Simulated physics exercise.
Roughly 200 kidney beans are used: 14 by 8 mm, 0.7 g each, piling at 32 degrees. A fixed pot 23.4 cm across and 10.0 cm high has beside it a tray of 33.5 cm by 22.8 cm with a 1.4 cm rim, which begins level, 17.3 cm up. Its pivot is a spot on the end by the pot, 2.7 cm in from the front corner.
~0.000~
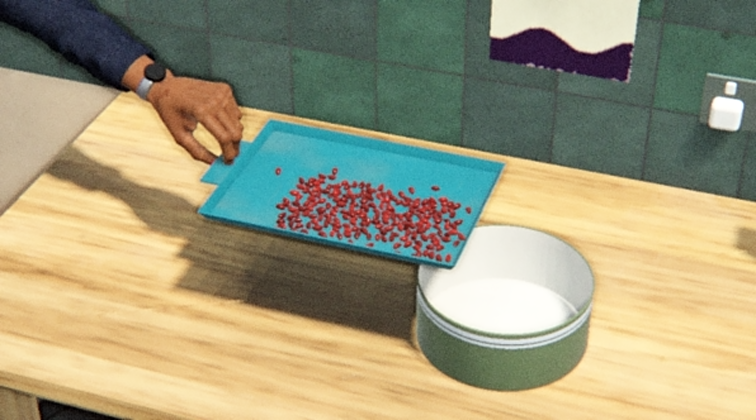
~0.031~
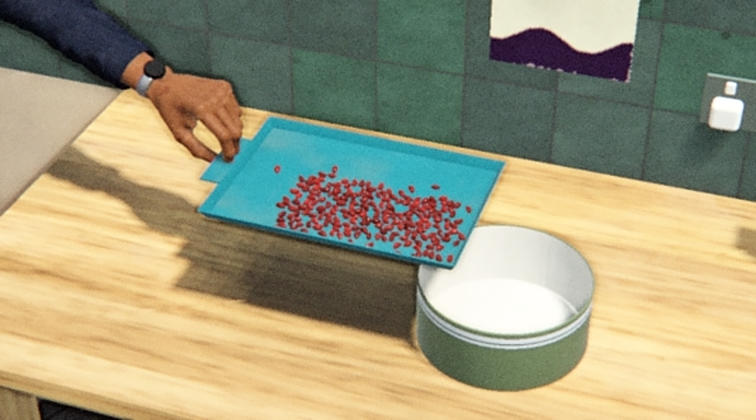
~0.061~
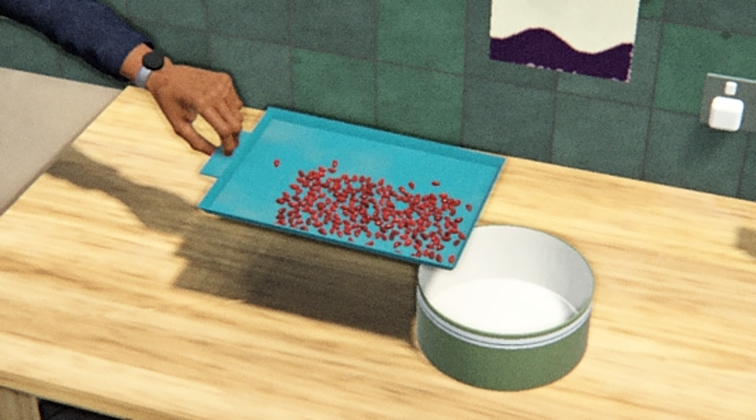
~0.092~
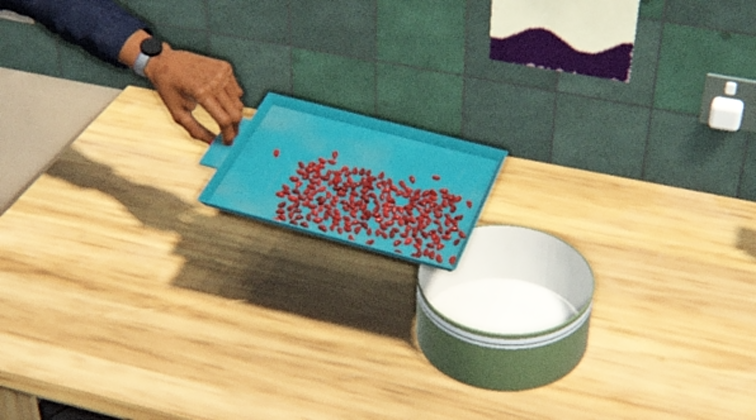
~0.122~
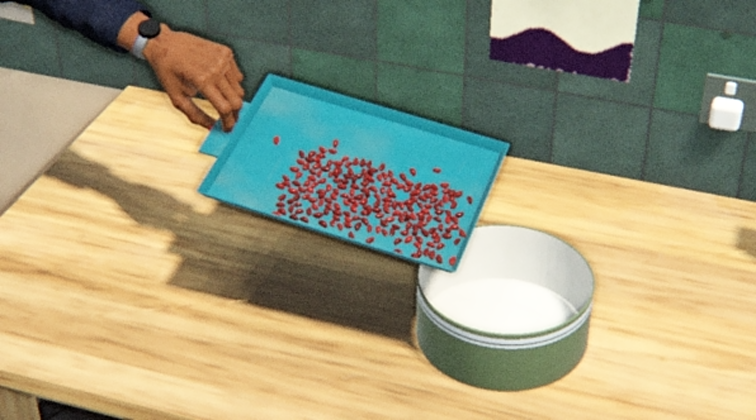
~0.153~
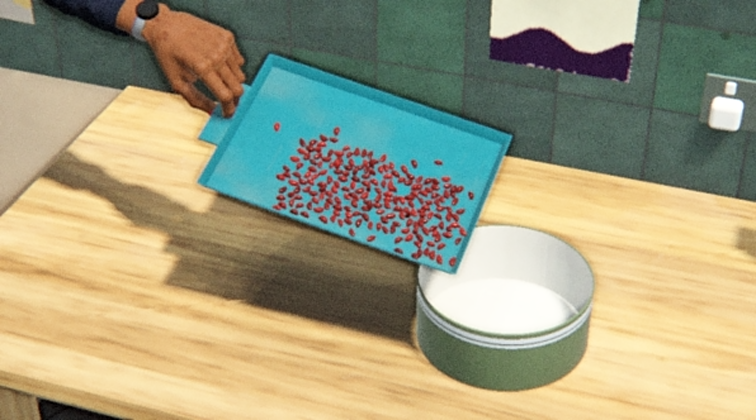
At first, a hand holds a blue tray of red beans level above a wooden counter, its right end by the rim of a green and white pot. The hand then raises the left end, slowly and then faster, until the tray slopes down toward the pot, the beans still spread on it.
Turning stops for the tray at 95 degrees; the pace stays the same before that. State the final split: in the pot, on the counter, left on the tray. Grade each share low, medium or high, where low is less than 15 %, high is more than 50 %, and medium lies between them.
Shares - pot: Low, counter: High, tray: Low.
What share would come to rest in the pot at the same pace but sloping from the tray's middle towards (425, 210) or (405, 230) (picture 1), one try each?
First try: Around 95 percent; second try: Around 35 percent.
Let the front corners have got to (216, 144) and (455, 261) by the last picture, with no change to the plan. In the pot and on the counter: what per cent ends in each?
You'd end with pot at 100 and counter at 5.
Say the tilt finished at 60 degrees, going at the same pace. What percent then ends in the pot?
In that case, near 10 percent.
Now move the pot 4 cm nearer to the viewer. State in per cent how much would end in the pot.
45 per cent.
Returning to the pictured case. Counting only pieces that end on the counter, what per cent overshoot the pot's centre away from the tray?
Estimate: Roughly 50 per cent of the pieces.
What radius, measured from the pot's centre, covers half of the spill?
I'd say close to 24 centimetres.
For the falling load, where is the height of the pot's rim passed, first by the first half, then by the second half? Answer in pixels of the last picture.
The first half passes near (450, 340) and the second half near (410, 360).
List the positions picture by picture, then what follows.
Tray tilt 0 degrees, front corners at (206, 209) and (451, 261); middle of the pieces at (376, 217); pot at (506, 276), in the first picture.
Tray tilt 1 degrees, front corners at (206, 208) and (451, 261); middle of the pieces at (376, 216), in the second picture.
Tray tilt 3 degrees, front corners at (206, 204) and (451, 262), lowest corner right front; middle of the pieces at (376, 214), in the third picture.
Tray tilt 7 degrees, front corners at (205, 197) and (451, 263), lowest corner right front; middle of the pieces at (377, 209), in the fourth picture.
Tray tilt 13 degrees, front corners at (205, 189) and (452, 265), lowest corner right front; middle of the pieces at (377, 204), in the fifth picture.
Tray tilt 19 degrees, front corners at (205, 180) and (452, 267), lowest corner right front; middle of the pieces at (378, 199); pot at (506, 276). Its pace works out near 205 degrees a second, in the sixth picture.
After 0.35 s, tilt 59 degrees; the tray holds 100 %, the pot 0 %.
After 0.48 s, tilt 85 degrees; the tray holds 70 %, the pot 0 %.
After 0.74 s, tilt 95 degrees; the tray holds 0 %, the pot 5 %.
In the end, at 1.8 s, pot 5 %, counter 95 %, tray 0 %.
